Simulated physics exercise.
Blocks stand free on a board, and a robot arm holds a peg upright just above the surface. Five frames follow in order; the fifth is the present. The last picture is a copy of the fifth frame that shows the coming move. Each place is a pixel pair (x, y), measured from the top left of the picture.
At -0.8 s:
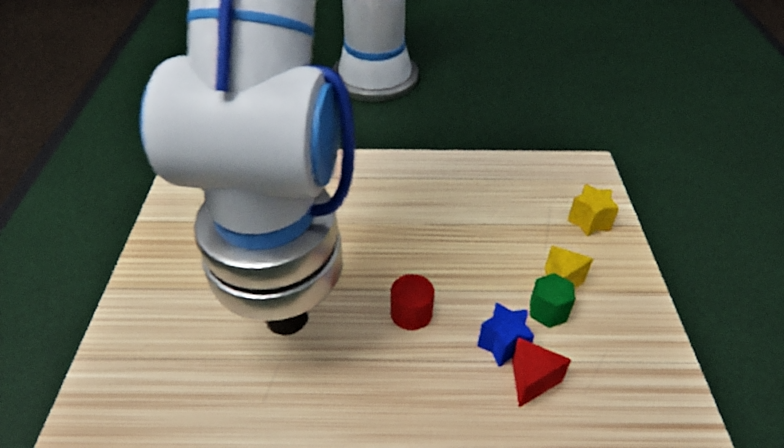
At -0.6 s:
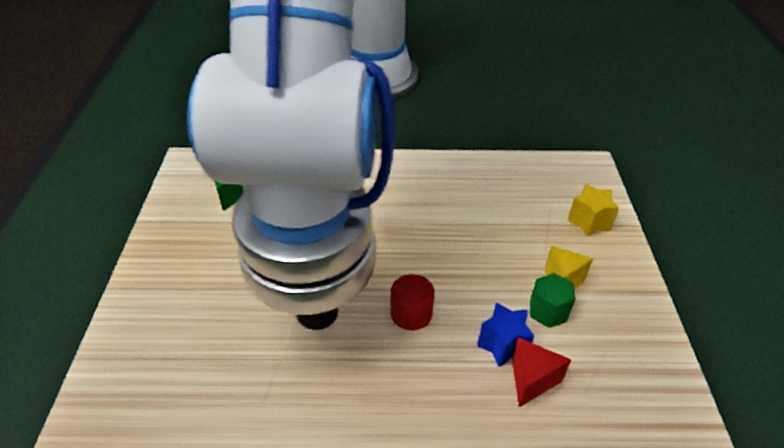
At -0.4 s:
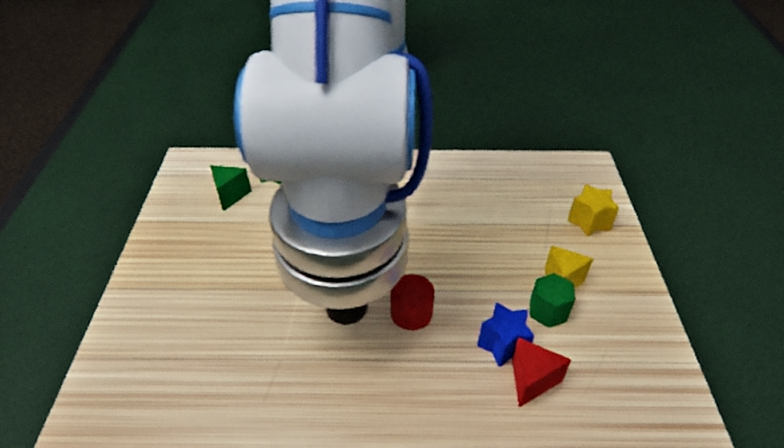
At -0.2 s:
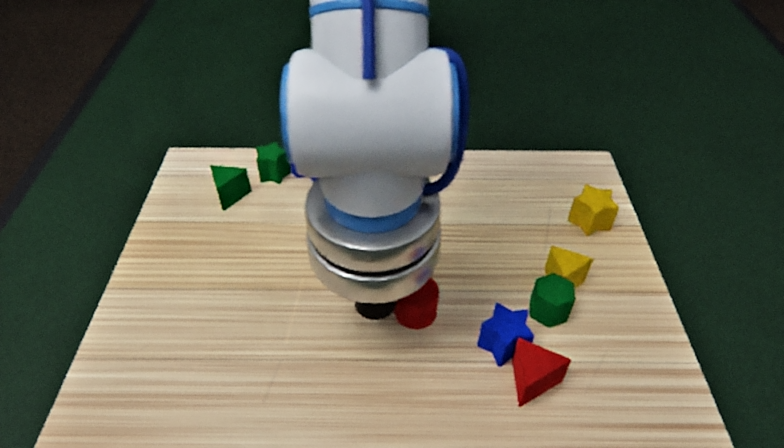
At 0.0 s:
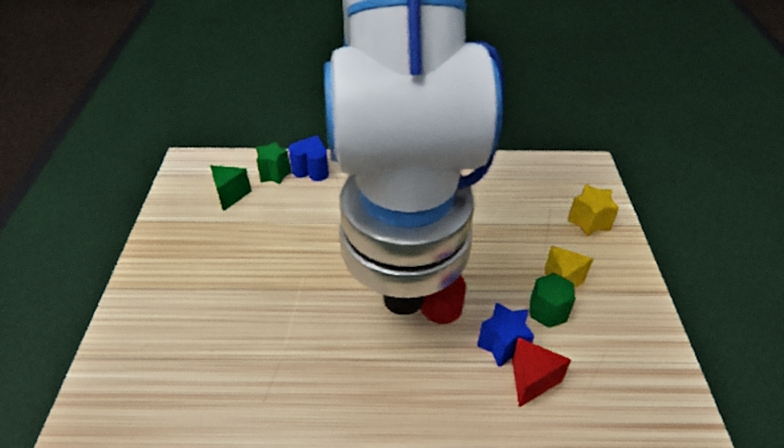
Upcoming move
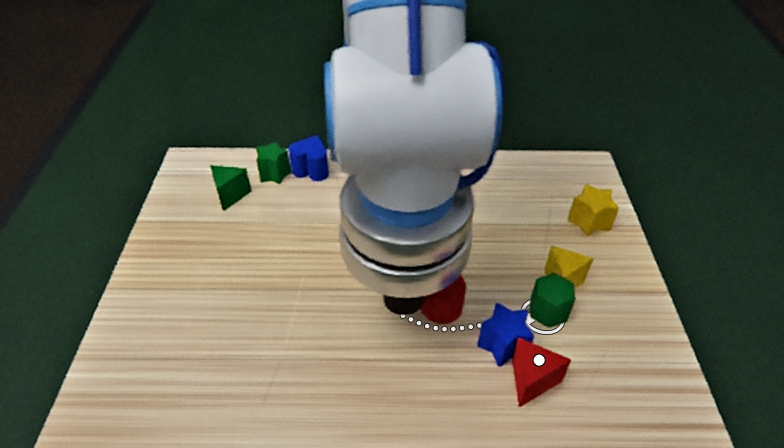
A robot arm moves right across the board and pushes the red round block rightward.
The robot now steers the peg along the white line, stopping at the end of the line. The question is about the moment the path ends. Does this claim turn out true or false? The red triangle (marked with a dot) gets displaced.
The statement is true.
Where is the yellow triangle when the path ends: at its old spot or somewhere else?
Displaced.
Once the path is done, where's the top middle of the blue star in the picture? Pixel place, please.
I'd say the blue star ends with its top centre at (559, 326).
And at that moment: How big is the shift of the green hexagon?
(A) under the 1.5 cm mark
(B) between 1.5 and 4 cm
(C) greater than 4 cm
Choice B: Between 1.5 and 4 cm.
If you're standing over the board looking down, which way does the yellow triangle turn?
Watching from overhead, you'd notice the yellow triangle rotating counter-clockwise.
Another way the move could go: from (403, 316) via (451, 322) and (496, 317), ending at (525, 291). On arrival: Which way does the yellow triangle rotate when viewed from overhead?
It twists against the clock when seen from above.
Path on the board, from (403, 316) via (449, 329) and (497, 323), ending at (543, 316); the dot is on the red triangle.
What follows on the original path. One third of the way, peg at (452, 313); red round block at (478, 281).
Two thirds of the way, peg at (501, 306); red round block at (504, 267); blue star at (534, 324); red triangle at (549, 365), turned 25° clockwise.
At the end, peg at (548, 299); red round block at (517, 264); blue star at (559, 326), turned 55° clockwise; red triangle at (554, 367), turned 35° clockwise; green hexagon at (590, 287); yellow triangle at (583, 258), turned 60° anticlockwise.
